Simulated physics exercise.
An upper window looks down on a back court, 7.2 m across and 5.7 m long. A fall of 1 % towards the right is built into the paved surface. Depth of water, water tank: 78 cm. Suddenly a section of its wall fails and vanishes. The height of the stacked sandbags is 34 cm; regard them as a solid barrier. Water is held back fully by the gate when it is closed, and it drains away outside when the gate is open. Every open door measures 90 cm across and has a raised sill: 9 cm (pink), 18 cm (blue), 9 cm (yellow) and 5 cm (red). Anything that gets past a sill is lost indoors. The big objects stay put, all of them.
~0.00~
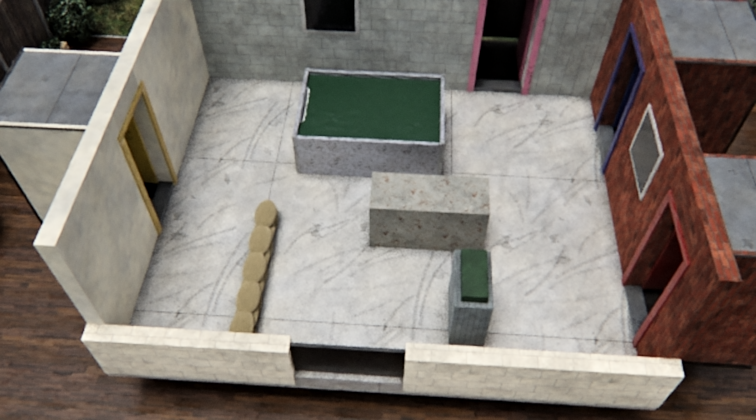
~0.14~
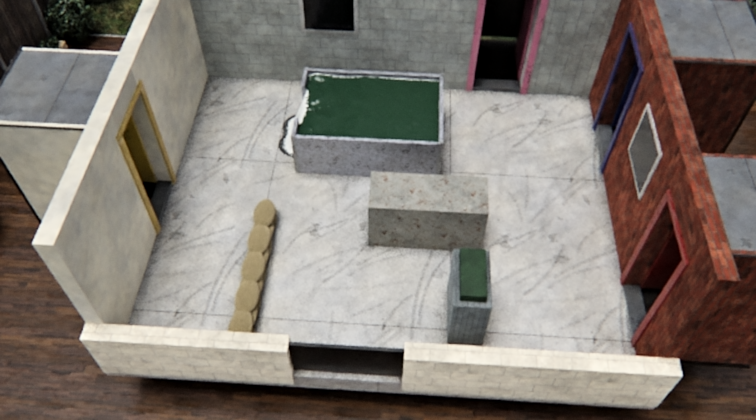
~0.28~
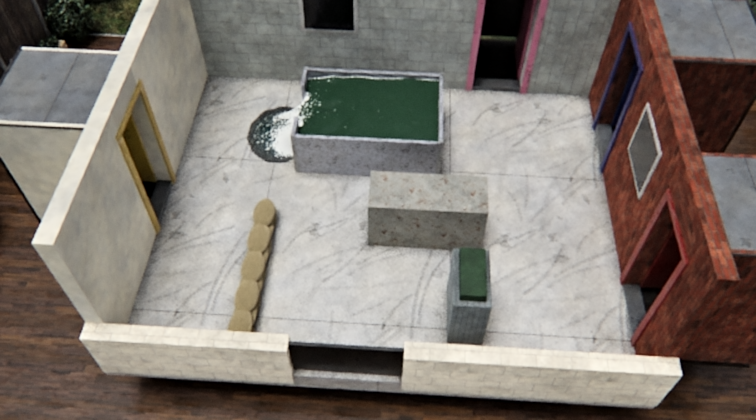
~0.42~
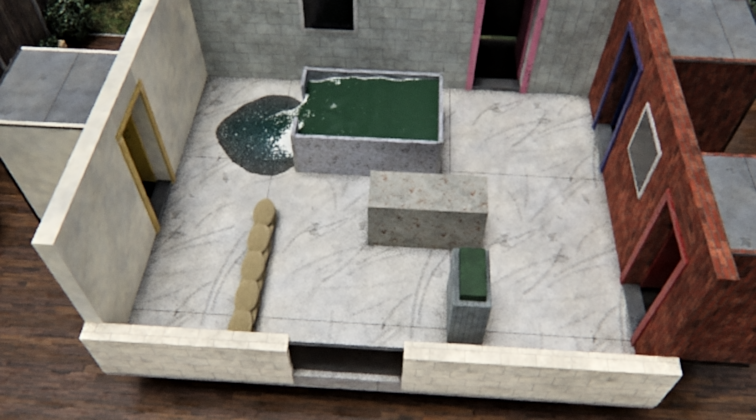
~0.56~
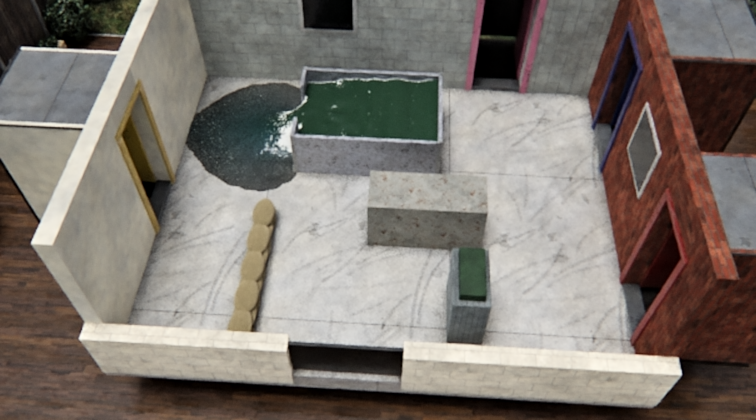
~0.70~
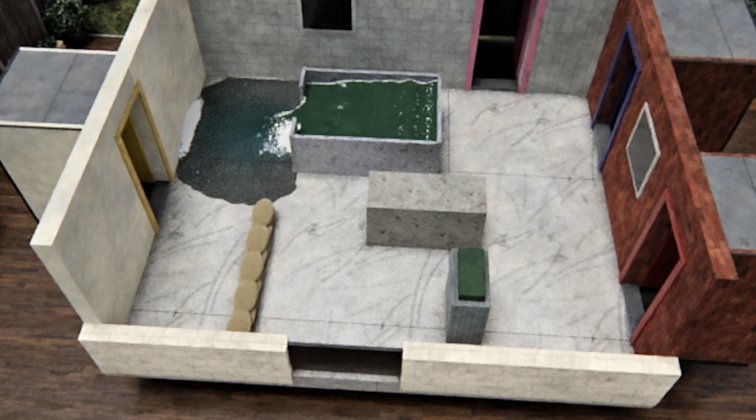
A raised tank of green water sat still in a walled courtyard, then water burst from its left side, foaming onto the pale floor and spreading into a wide dark pool near the sandbags.
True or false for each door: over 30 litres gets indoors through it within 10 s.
Pink door - false, blue door - false, yellow door - true, red door - false.
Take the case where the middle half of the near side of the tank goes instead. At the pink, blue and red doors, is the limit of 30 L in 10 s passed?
Here's how it goes: Pink falls short, blue falls short, red exceeds it.
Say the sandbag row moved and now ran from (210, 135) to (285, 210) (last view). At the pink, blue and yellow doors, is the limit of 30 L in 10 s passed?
So pink comes out low enough, blue comes out low enough and yellow comes out low enough.
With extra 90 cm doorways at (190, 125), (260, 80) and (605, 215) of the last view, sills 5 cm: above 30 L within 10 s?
In that order: Over, above, not over.
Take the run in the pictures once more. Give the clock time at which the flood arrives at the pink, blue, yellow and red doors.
So, pink at 3.6 s, then blue at 4.5 s, yellow at 1.0 s, and red at 7.0 s.
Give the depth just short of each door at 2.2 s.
Measured in centimetres, the pink door gives 0, the blue door 0, the yellow door 15 and the red door 0.
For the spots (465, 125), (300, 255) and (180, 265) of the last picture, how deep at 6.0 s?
First 1 cm, then 0 cm, then 20 cm.
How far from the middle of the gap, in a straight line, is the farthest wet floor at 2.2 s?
Distance: Approx. 4.6 m.
After 1.4 s water covers 15 % of the floor and is deepest (50 cm) near (206, 79); pink door not reached, blue door not reached, yellow door 16 cm at the sill, 1 L in, red door not reached.
After 2.2 s water covers 25 % of the floor and is deepest (38 cm) near (209, 135); pink door not reached, blue door not reached, yellow door 15 cm at the sill, 17 L in, red door not reached.
After 3.5 s water covers 35 % of the floor and is deepest (28 cm) near (184, 352); pink door not reached, blue door not reached, yellow door 12 cm at the sill, 35 L in, red door not reached.
After 6.0 s water covers 50 % of the floor and is deepest (27 cm) near (225, 343); pink door 7 cm at the sill, 0 L in, blue door 11 cm at the sill, 0 L in, yellow door 9 cm at the sill, 45 L in, red door not reached.
After 10.0 s water covers 80 % of the floor and is deepest (17 cm) near (285, 162); pink door 6 cm at the sill, 0 L in, blue door 8 cm at the sill, 0 L in, yellow door 15 cm at the sill, 100 L in, red door 3 cm at the sill, 0 L in.
